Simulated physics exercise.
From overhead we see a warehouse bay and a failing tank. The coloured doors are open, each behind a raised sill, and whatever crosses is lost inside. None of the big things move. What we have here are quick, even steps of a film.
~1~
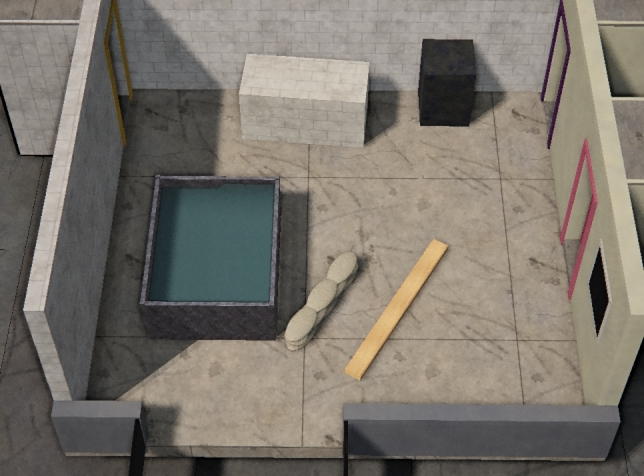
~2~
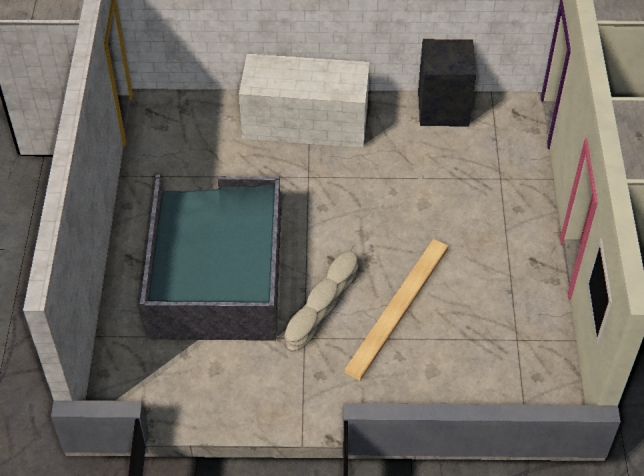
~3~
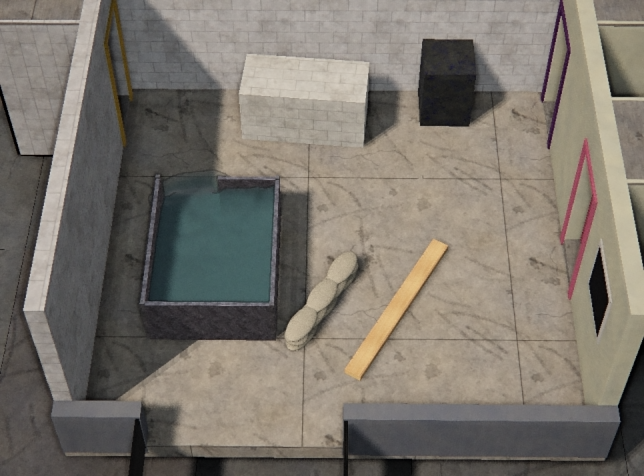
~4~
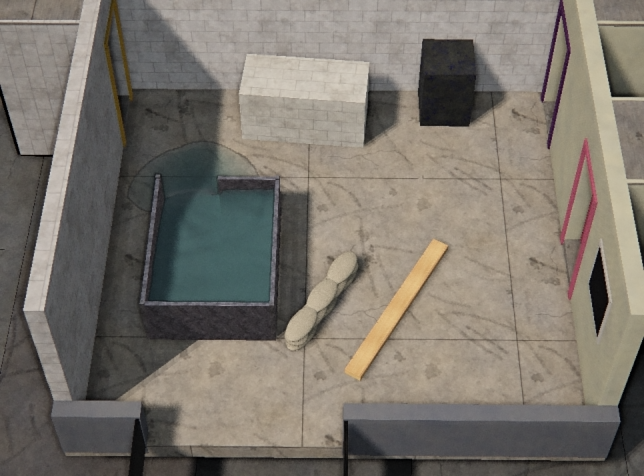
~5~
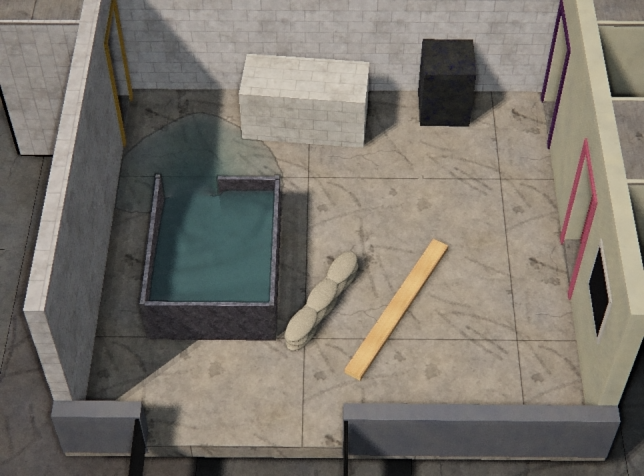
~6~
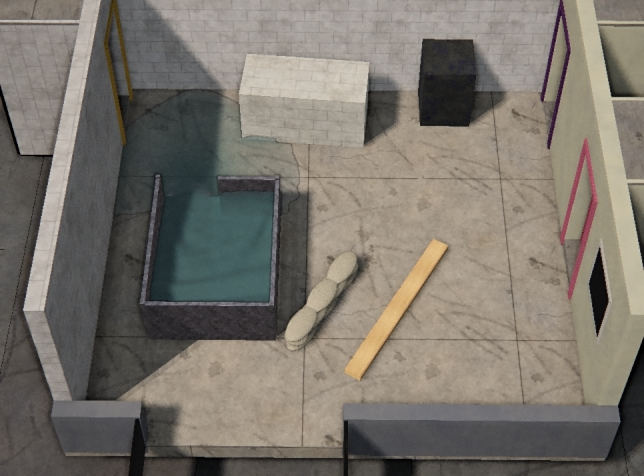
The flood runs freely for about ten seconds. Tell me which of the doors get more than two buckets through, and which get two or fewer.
Sorted out: The pink door gets two or fewer; the purple door gets two or fewer; the yellow door gets more than two.
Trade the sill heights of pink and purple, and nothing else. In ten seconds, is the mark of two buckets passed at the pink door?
I'd say pink gets swamped there.
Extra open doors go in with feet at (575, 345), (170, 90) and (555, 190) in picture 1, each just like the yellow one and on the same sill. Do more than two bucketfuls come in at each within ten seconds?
First ends up below, second ends up above, third ends up below.
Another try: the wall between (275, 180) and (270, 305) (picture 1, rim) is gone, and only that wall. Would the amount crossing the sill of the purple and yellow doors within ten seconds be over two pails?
Well, the purple door crosses the threshold, but the yellow door comes up short.
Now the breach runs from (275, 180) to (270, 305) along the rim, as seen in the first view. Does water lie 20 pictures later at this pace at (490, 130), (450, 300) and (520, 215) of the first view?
Respectively: Drenched, parched and drenched.
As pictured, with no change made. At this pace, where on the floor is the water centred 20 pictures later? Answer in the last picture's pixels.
The centre of mass sits at about (224, 196).
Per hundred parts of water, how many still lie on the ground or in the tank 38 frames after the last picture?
Estimate: Close to 90 %.
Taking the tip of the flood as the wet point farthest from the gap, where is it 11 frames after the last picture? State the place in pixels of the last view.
I'd put it around (415, 94).
A moment on, water covers 15 % of the floor; the pink door not reached, the purple door not reached, the yellow door wet at the sill, nothing in.
Next, water covers 25 % of the floor; the pink door not reached, the purple door not reached, the yellow door over two buckets in.
Then, water covers 35 % of the floor; the pink door not reached, the purple door not reached, the yellow door far over two buckets in.
Later, water covers 60 % of the floor; the pink door wet at the sill, nothing in, the purple door wet at the sill, nothing in, the yellow door far over two buckets in.
In the end, water covers 90 % of the floor; the pink door wet at the sill, nothing in, the purple door wet at the sill, nothing in, the yellow door far over two buckets in.
